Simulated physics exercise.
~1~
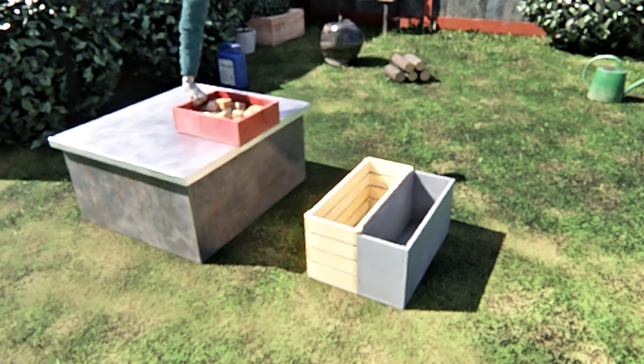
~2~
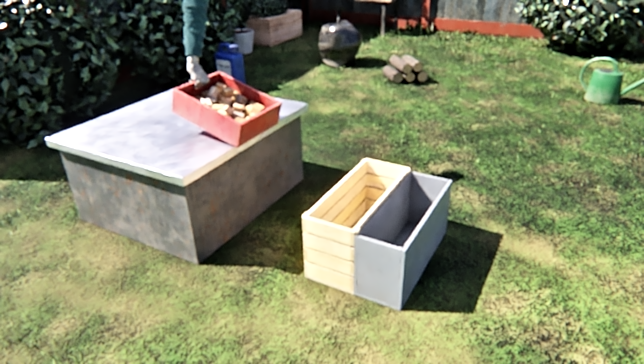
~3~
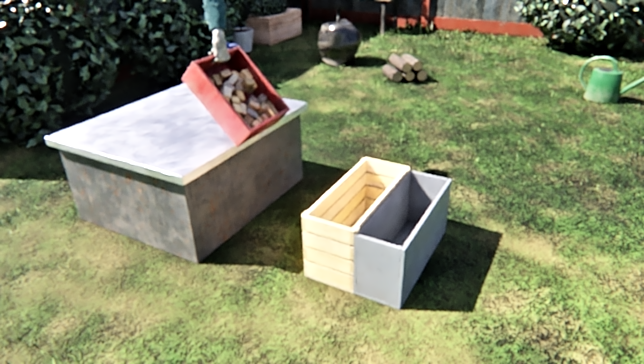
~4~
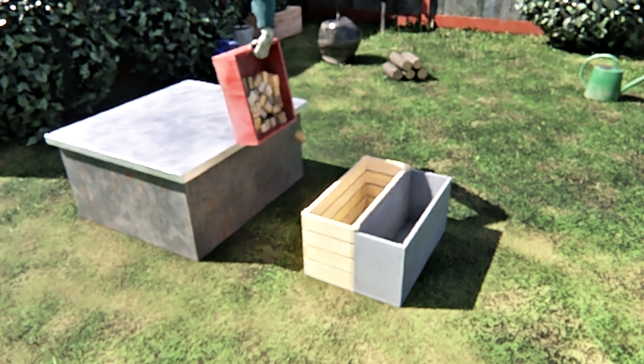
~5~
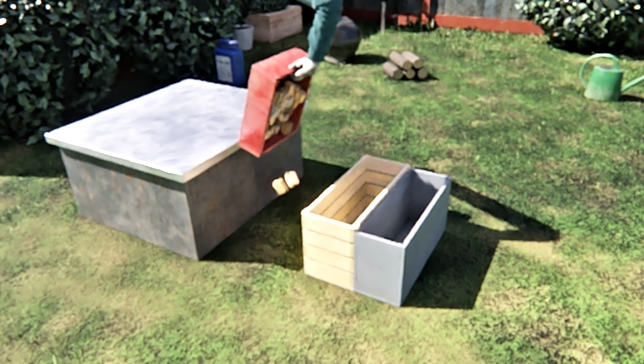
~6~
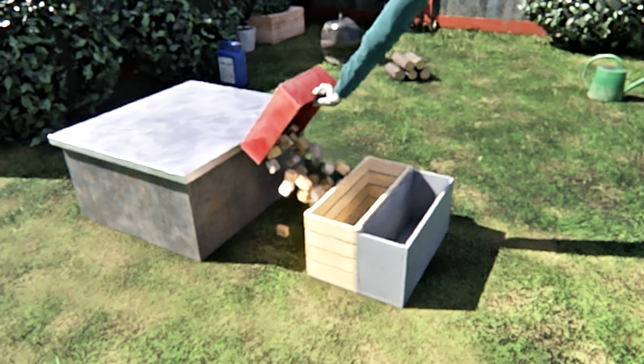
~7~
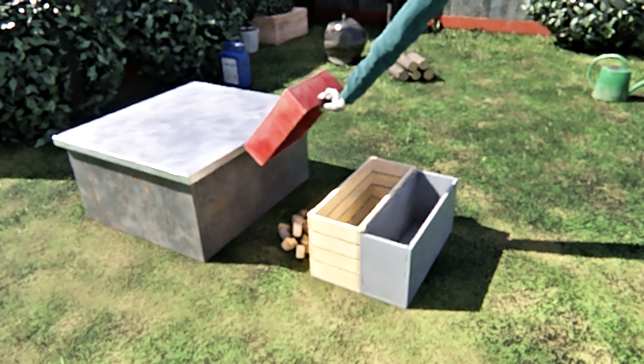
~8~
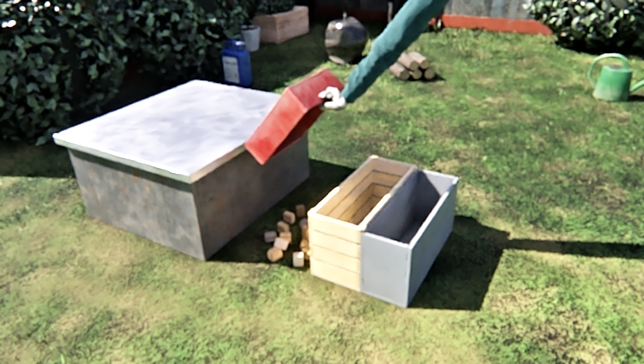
A red crate of wooden blocks was lifted off a bench on a lawn by a green-sleeved arm and tipped steeply to the right, but the blocks tumbled out too soon and ended up heaped on the grass, short of the empty wooden tote and grey tub.
